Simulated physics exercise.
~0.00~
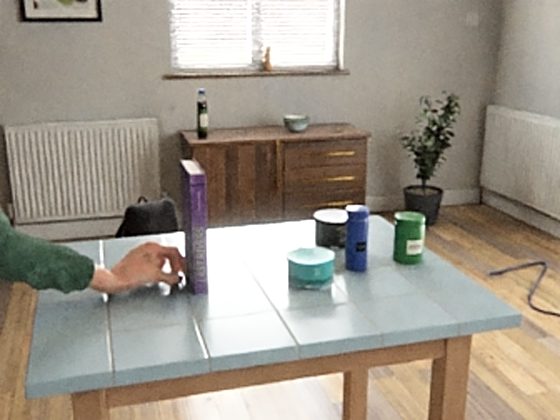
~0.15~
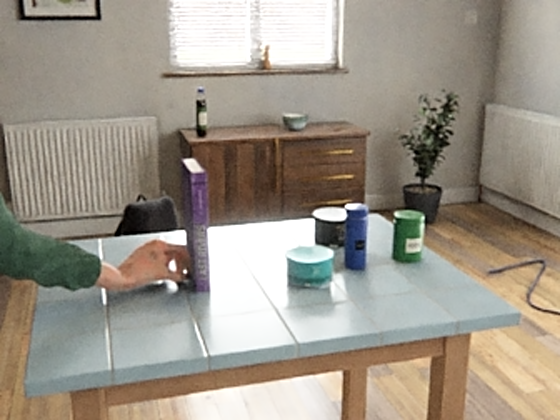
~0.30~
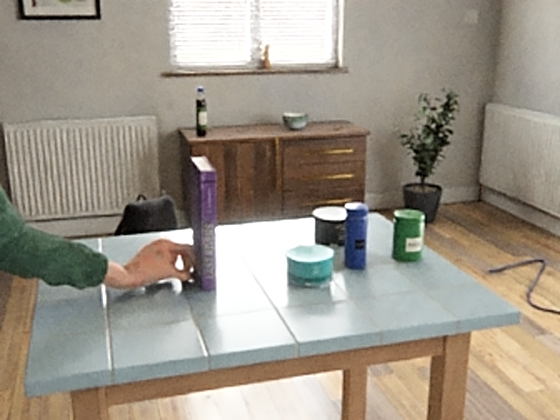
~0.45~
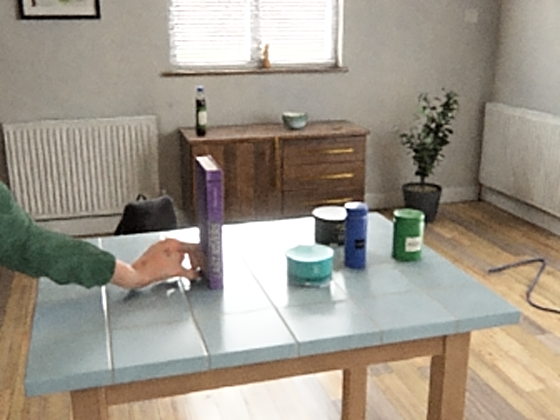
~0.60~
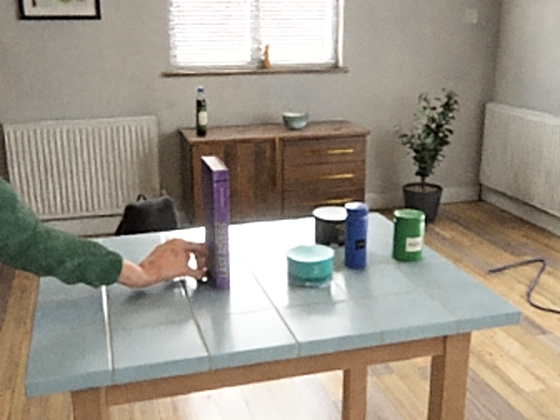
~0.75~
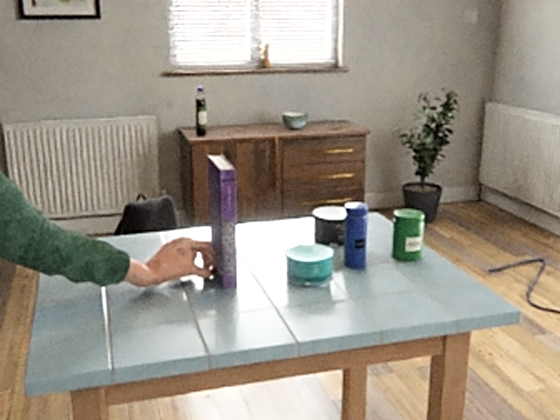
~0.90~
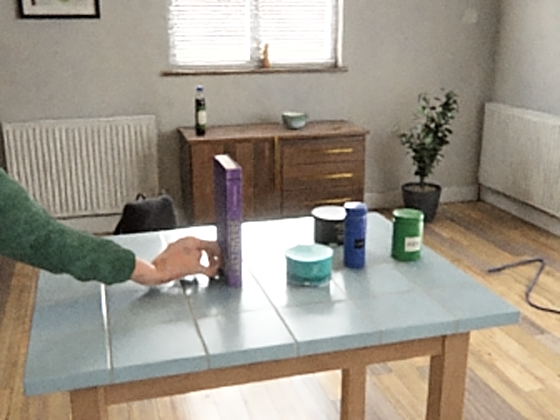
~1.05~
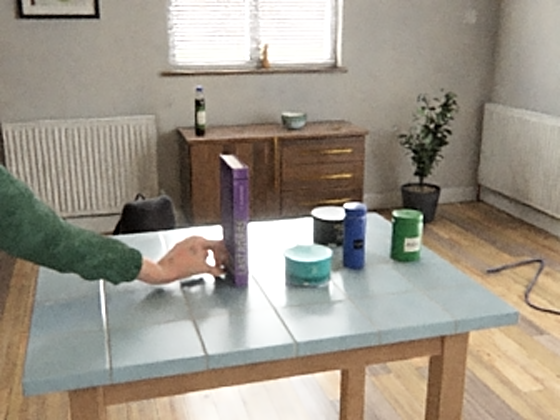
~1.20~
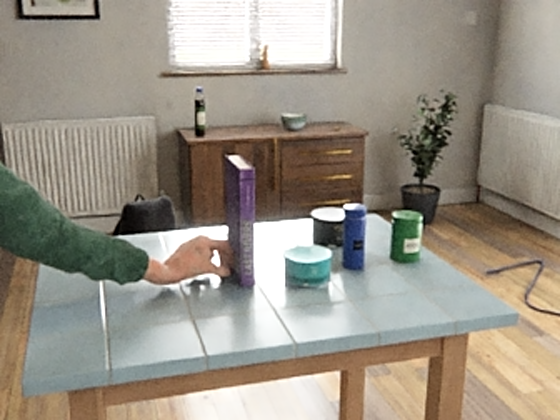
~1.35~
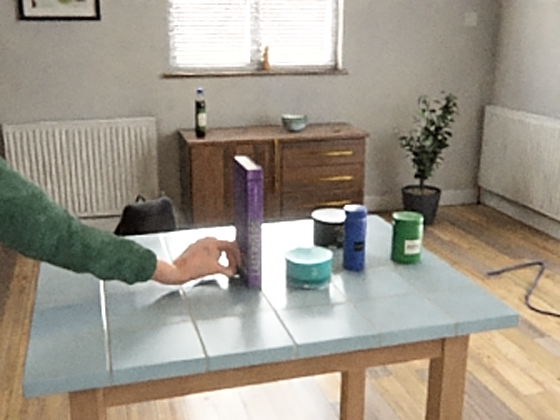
A purple book stands upright near the middle of a pale blue-green table, seen from slightly above in a bright room with wooden floorboards, a window, radiators and a wooden sideboard behind. To its right sit a turquoise tub, a black tub, a blue shaker and a green jar. A hand in a green sleeve reaches in from the left and touches the book low on its side. It pushes the book slowly and steadily to the right, toward the turquoise tub. The book slides along without tipping and ends still upright, the hand beside it and the other containers unmoved.
